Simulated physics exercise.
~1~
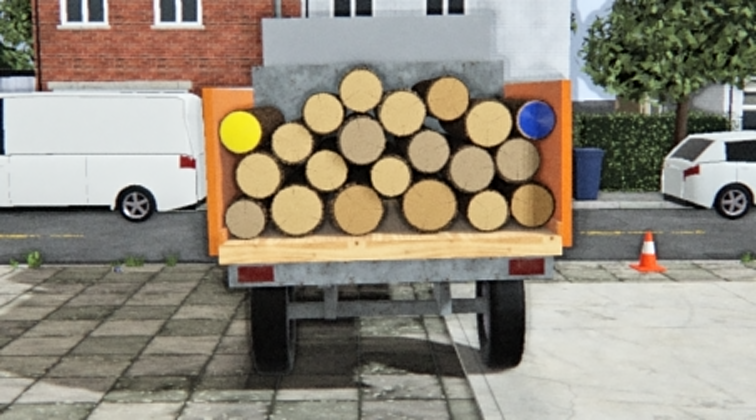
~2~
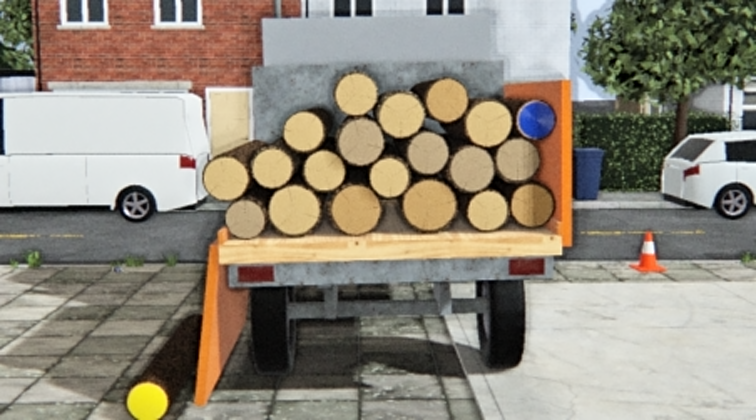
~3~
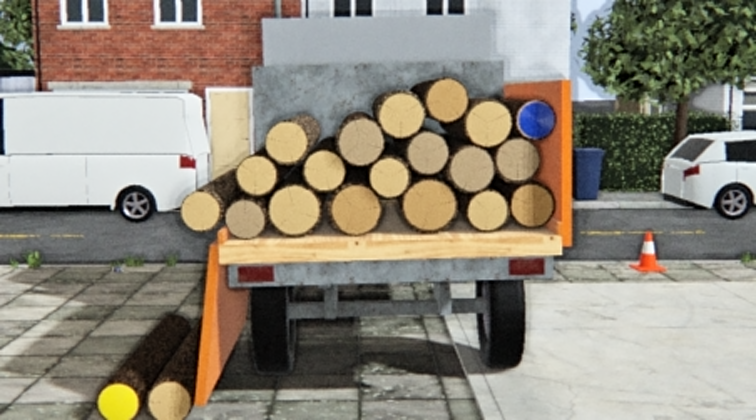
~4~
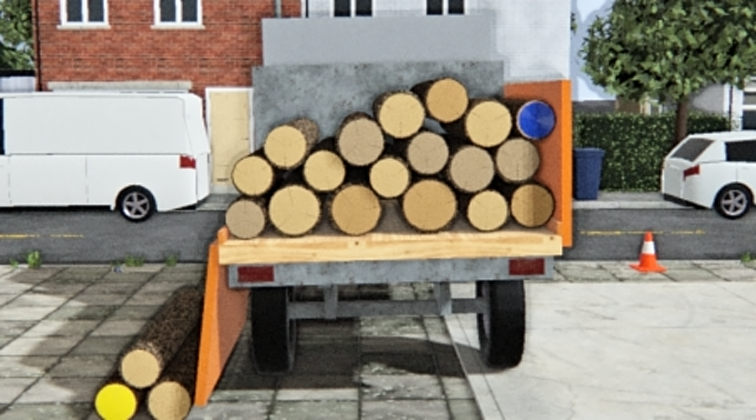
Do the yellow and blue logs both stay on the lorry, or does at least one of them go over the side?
At least one goes over, as the yellow log drops off the left side to the ground. The blue log is still aboard at the right of the stack.
